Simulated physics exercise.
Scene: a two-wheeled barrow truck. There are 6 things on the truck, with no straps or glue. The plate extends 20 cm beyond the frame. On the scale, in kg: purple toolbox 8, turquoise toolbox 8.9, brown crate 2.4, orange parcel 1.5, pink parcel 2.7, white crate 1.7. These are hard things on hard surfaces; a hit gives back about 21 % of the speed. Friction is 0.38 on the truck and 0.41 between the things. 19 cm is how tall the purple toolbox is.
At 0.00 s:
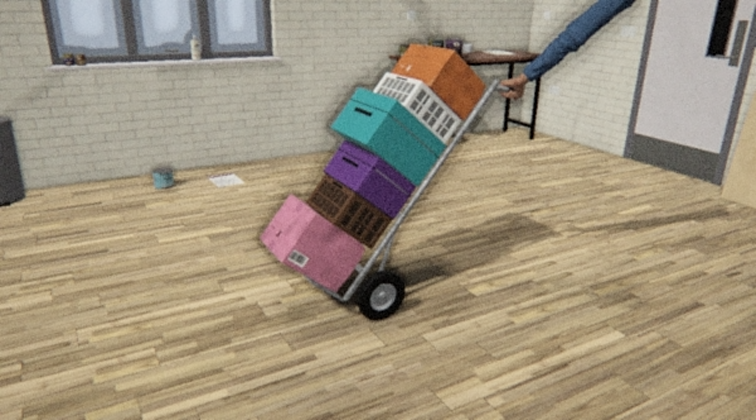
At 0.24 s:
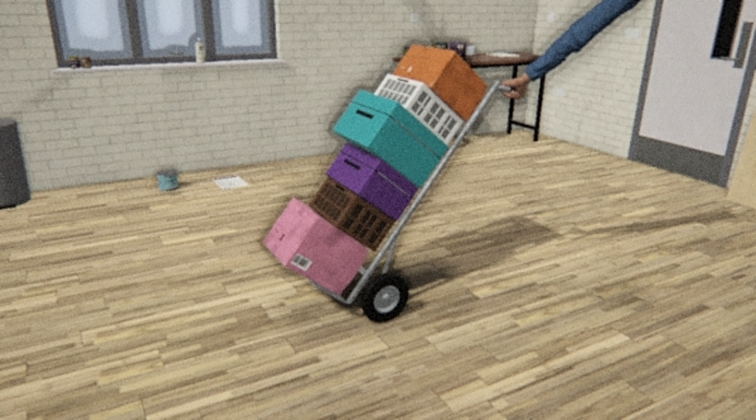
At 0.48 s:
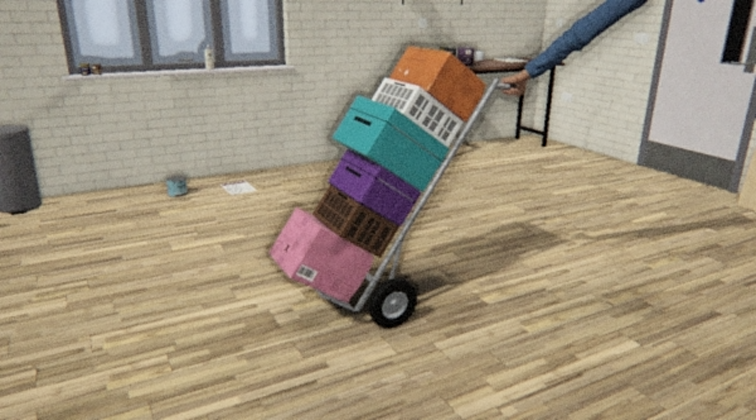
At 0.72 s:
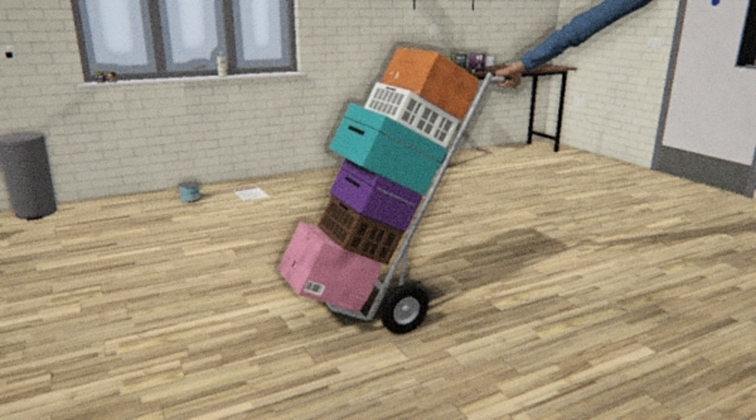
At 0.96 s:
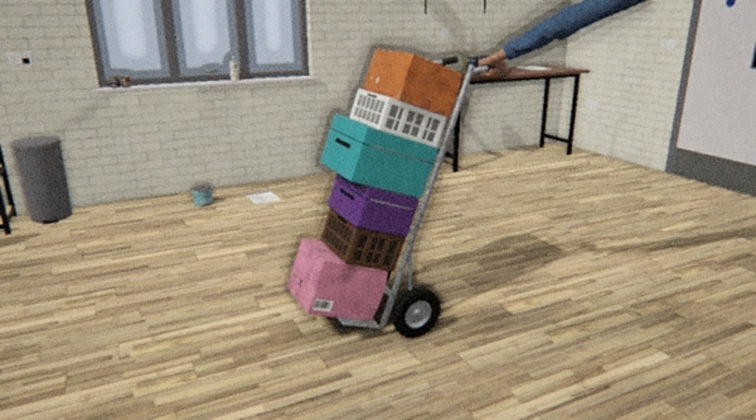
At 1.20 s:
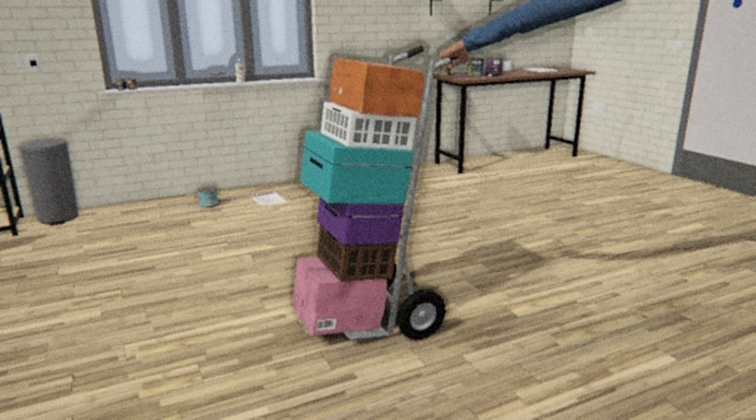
In a room with white brick walls and a wooden floor, a hand on the right tilts a leaning two-wheeled hand truck, stacked with pink, brown, purple, turquoise, white and orange boxes and crates, leftward to nearly upright.
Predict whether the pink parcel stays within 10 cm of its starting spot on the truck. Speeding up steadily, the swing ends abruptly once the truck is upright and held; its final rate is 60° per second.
Stays within it.
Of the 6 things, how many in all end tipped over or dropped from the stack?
I count 5.
By 1.70 s, truck upright; pink parcel rocked 4° off its seat near (336, 303); orange parcel rocked 18° off its seat; white crate rocked 18° off its seat.
By 2.10 s, truck upright; turquoise toolbox, orange parcel and white crate now dropped from the stack; purple toolbox rocked 58° off its seat; brown crate rocked 59° off its seat.
By 2.40 s, truck upright; purple toolbox now dropped from the stack; pink parcel rocked 6° off its seat near (336, 302); brown crate on its side.
When it is over (3.7 s), dropped from the stack, purple toolbox, turquoise toolbox, orange parcel and white crate; lying over on the truck, brown crate; pink parcel within 10 cm of the start. End places, in pixels of the last picture, pink parcel near (339, 303).
